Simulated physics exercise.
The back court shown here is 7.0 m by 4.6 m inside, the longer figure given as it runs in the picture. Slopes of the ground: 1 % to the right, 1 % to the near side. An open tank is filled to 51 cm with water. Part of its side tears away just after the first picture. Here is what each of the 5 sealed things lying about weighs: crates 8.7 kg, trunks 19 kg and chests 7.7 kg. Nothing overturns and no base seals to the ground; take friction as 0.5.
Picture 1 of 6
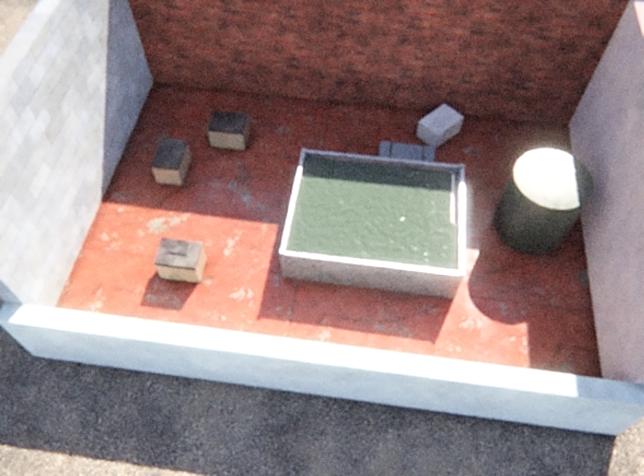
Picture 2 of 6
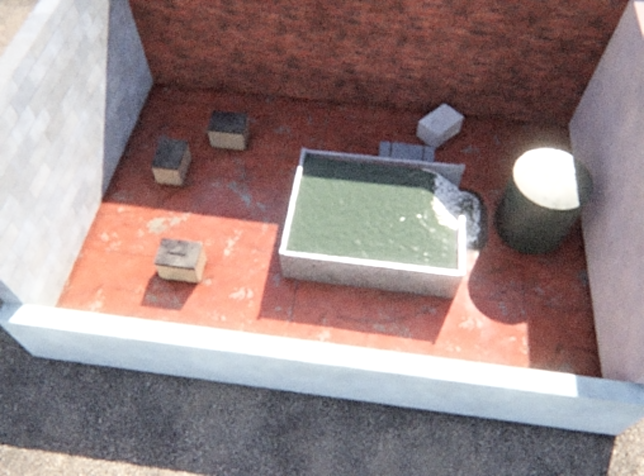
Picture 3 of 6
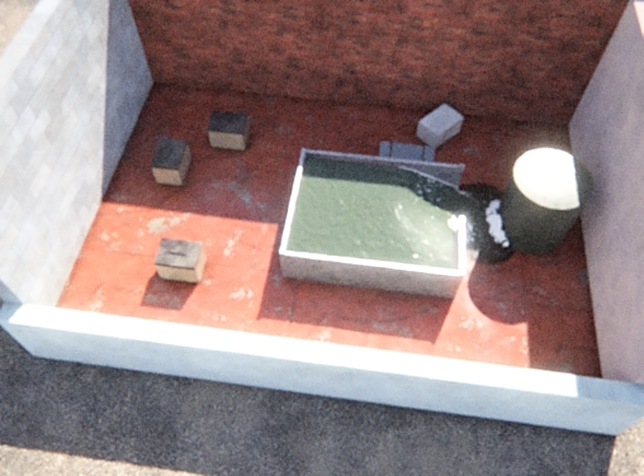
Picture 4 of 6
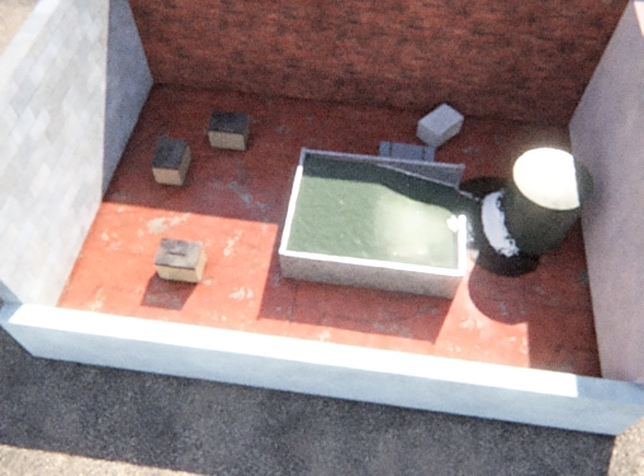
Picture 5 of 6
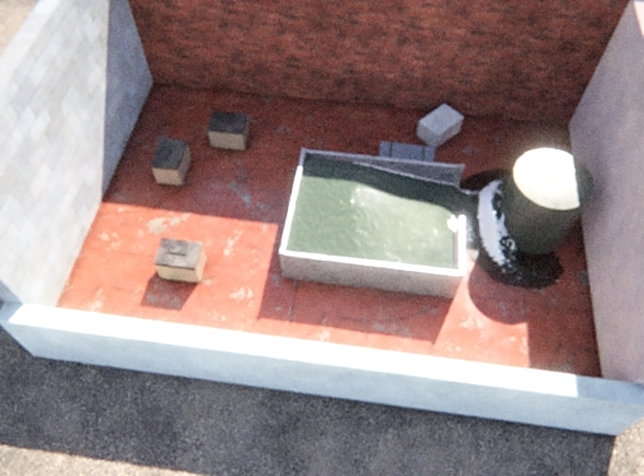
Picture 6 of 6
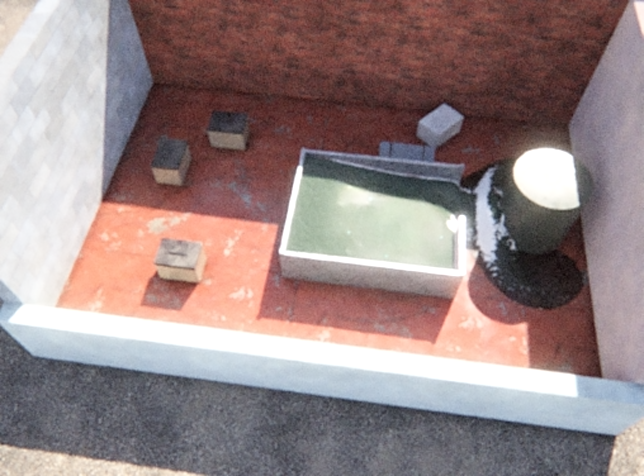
The footage shows a walled red-floored court where water pours from the right side of an open rectangular tank, foams against a rounded dark cylinder and spreads around its base, while the small boxes nearby stay still.
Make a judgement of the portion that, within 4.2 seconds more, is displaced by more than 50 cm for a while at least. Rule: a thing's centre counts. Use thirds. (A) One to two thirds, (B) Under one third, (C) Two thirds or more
The answer is B.
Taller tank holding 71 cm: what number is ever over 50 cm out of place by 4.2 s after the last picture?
The count would be 1.
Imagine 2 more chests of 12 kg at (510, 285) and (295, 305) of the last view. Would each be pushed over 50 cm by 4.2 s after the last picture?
Well, in turn they are above that and below that.
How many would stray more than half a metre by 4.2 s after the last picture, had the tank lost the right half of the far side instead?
Result: 3.
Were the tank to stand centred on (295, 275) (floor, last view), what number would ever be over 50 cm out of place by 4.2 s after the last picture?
That would give 0.
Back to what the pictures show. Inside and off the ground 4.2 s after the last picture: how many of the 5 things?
The number is 0.
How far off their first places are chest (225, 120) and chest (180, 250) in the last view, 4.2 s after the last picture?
Respectively, 0 centimetres and 0 centimetres.
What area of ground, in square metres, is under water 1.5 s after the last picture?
Wet area: Approx. 12 m2.
Then, 0.4 s after the last picture 0 of 5 are over 50 cm from their spots; 0 afloat.
Then, 1.5 s after the last picture 0 of 5 are over 50 cm from their spots; 0 afloat.
Then, 2.8 s after the last picture 0 of 5 are over 50 cm from their spots; 0 afloat.
Then, 4.2 s after the last picture 1 of 5 are over 50 cm from their spots, and 1 have been at some point; 0 afloat.
